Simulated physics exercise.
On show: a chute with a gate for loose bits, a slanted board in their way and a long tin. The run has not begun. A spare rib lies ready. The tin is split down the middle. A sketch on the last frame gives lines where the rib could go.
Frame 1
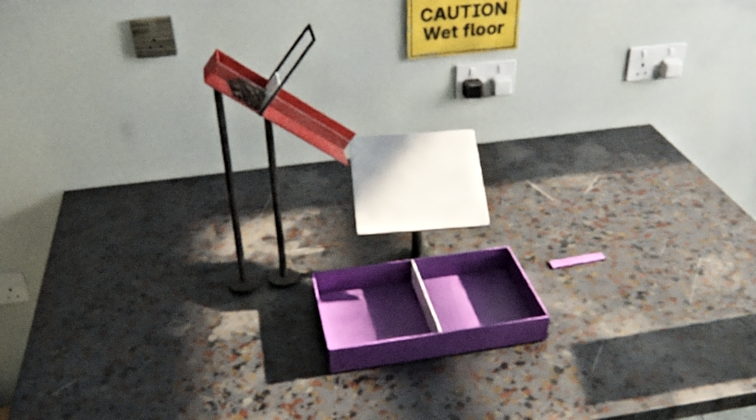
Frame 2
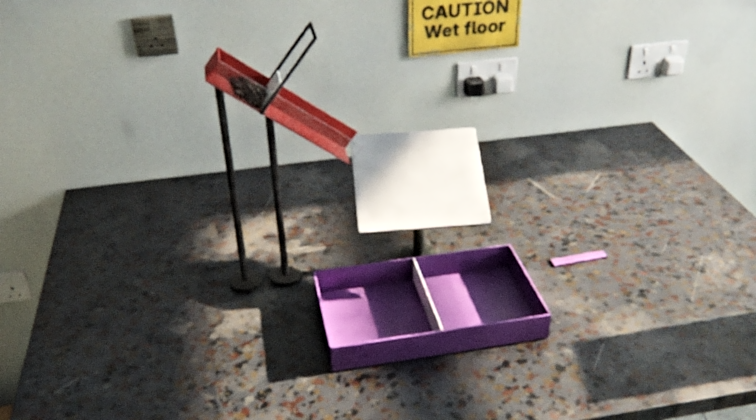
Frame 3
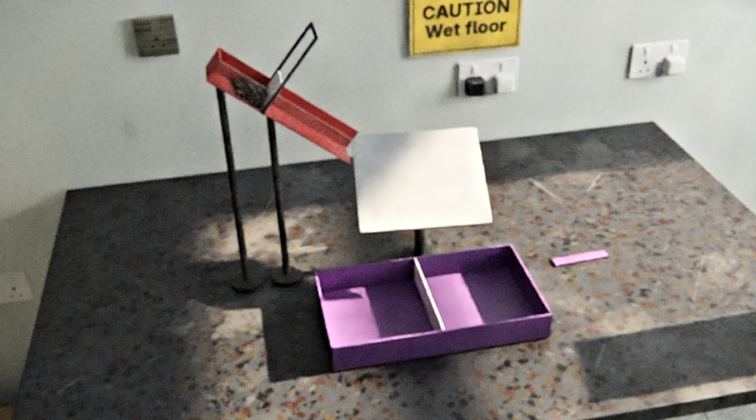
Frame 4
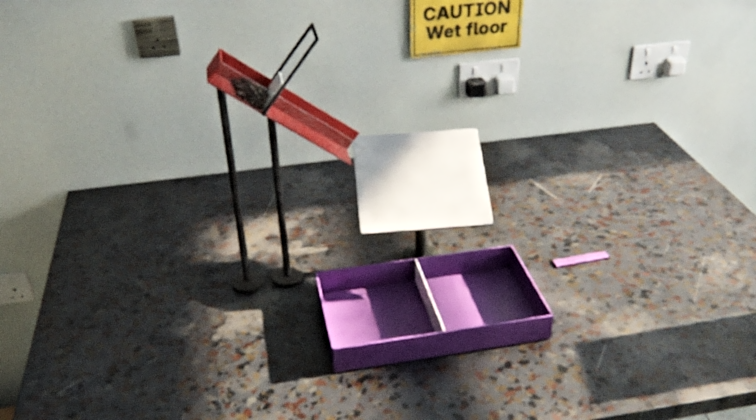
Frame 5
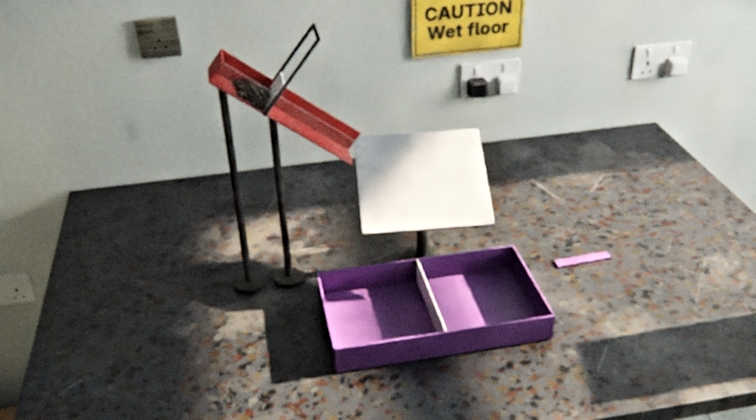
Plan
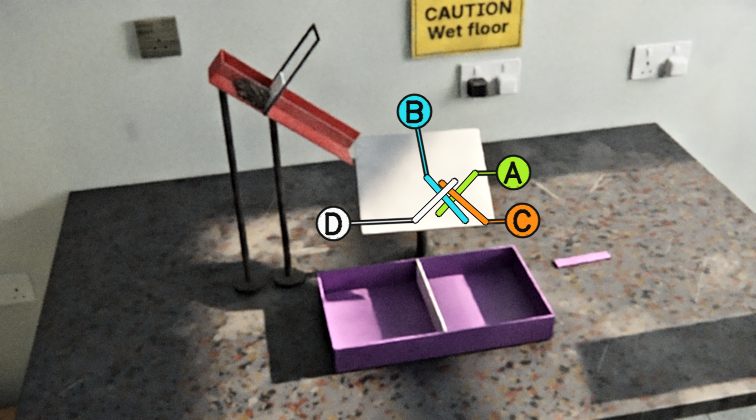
Nothing moves as dark bits sit behind a gate in a red chute above a purple tin.
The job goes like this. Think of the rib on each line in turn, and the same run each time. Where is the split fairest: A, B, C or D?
It is A.
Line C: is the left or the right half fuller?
The right half.
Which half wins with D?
More lands on the left.
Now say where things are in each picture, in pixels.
In the first frame, load behind the gate at (251, 91), chocolate balls; lip of the chute at (346, 158), sloping fairly steeply.
In the second frame, middle of the board at (419, 178), tilted fairly steeply; middle of its low edge at (425, 228); of its high edge at (413, 131).
In the third frame, front corners of the tin at (332, 348) and (552, 314); front end of its middle wall at (444, 330); gate still shut at (278, 81).
In the fourth frame, middle of the load at (255, 90); lip at (349, 157).
In the fifth frame, middle of the load at (256, 91); lip at (350, 158).
On the marked copy, line A from (475, 173) to (438, 213); line B from (427, 177) to (465, 220); line C from (441, 183) to (485, 221); line D from (454, 181) to (415, 220).
With A, of what is caught, about a third in the left half, about two thirds in the right.
With B, of what is caught, a small part in the left half, most in the right.
With C, of what is caught, a small part in the left half, most in the right.
With D, of what is caught, most in the left half, about a quarter in the right.
